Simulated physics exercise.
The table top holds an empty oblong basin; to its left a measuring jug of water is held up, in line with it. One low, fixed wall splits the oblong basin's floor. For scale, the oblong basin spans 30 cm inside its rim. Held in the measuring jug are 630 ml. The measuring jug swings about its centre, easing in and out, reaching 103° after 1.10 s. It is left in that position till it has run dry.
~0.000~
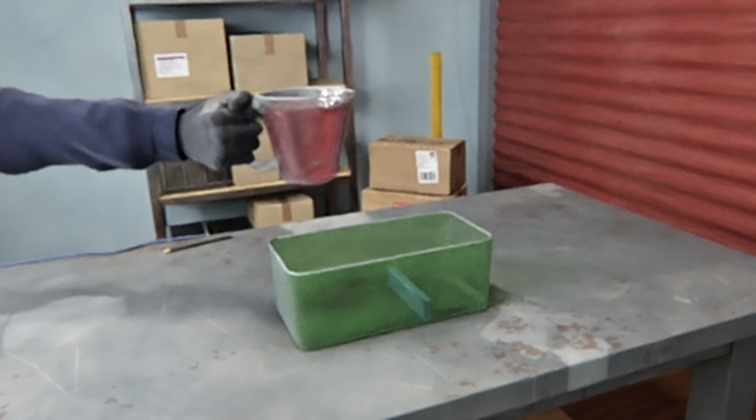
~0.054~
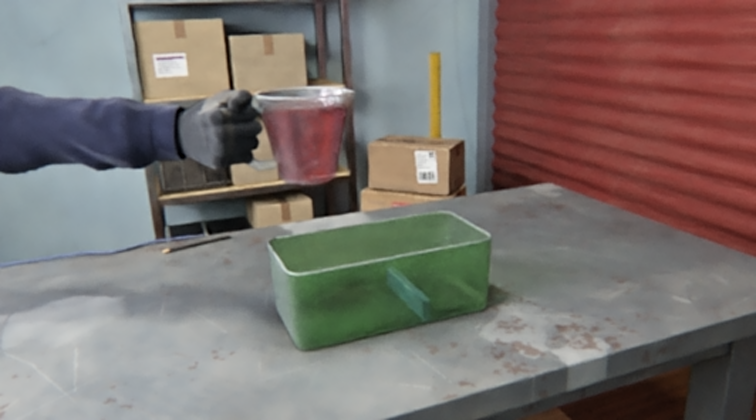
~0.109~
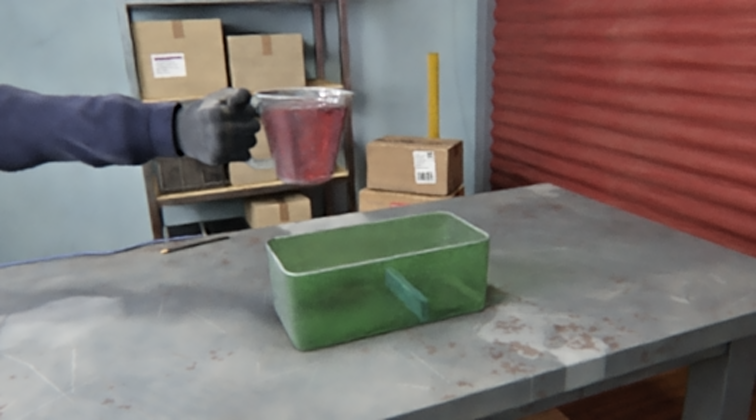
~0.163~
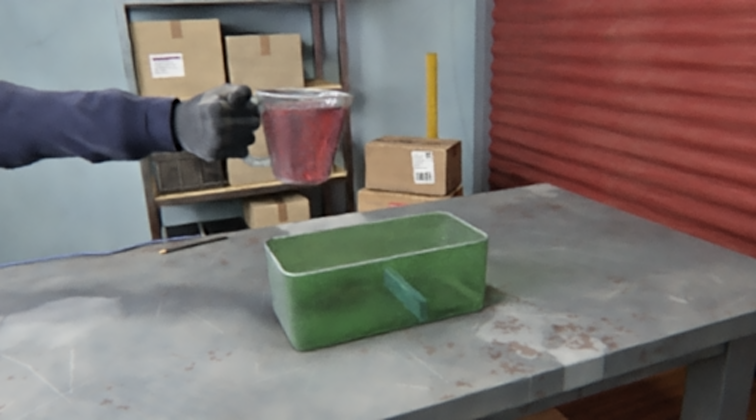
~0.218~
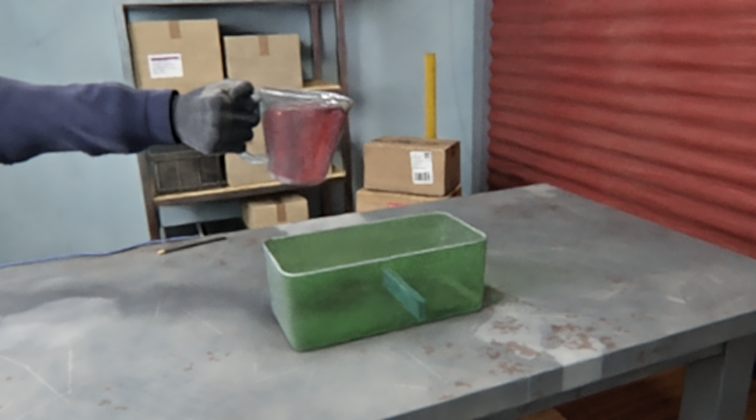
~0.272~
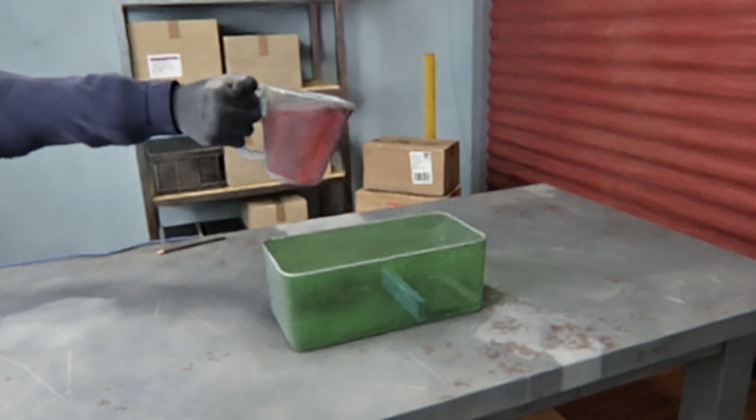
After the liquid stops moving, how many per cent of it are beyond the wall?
About 58 per cent.
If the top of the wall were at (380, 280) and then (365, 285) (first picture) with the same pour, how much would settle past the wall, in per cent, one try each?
In order, 95 and 95 per cent.
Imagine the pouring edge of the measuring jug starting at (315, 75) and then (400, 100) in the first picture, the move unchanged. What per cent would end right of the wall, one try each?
Some 10 and 65 per cent, in that order.
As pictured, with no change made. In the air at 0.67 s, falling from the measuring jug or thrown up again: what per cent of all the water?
About 24 per cent.
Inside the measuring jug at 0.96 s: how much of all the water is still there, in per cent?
Around 14 in a hundred.
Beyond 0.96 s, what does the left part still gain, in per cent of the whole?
Some 26 per cent.
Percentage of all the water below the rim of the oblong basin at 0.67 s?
Near 10 in a hundred.
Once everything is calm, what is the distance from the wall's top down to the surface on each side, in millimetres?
The left side gives some 22 mm, the right side some 6 mm.
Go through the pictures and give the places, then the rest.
The first frame shows tilt 0°; pouring edge (355, 90); surface from (263, 109) to (343, 102); the oblong basin's rim runs from (278, 258) to (471, 224); the wall's top is at (407, 283).
The second frame shows tilt 1°; pouring edge (354, 91); surface from (262, 109) to (343, 102).
The third frame shows tilt 2°; pouring edge (354, 93); surface from (261, 108) to (342, 104).
The fourth frame shows tilt 5°; pouring edge (354, 96); surface from (262, 109) to (342, 105).
The fifth frame shows tilt 10°; pouring edge (356, 100); surface from (263, 110) to (344, 105).
The sixth frame shows tilt 15°; pouring edge (357, 105); surface from (265, 111) to (349, 106).
Then, 0.67 s in, the tilt is 69° and 67 per cent is still to pour, 1 is left of the wall and 8 right of it.
Then, 0.96 s in, the tilt is 99° and 13 per cent is still to pour, 14 is left of the wall and 54 right of it.
Then, 1.27 s in, the tilt is 103° and 0 per cent is still to pour, 37 is left of the wall and 61 right of it.
Then, 1.60 s in, the tilt is 103° and 0 per cent is still to pour, 40 is left of the wall and 58 right of it.
Finally, 40 per cent lies left of the wall, 58 right of it and 2 outside.
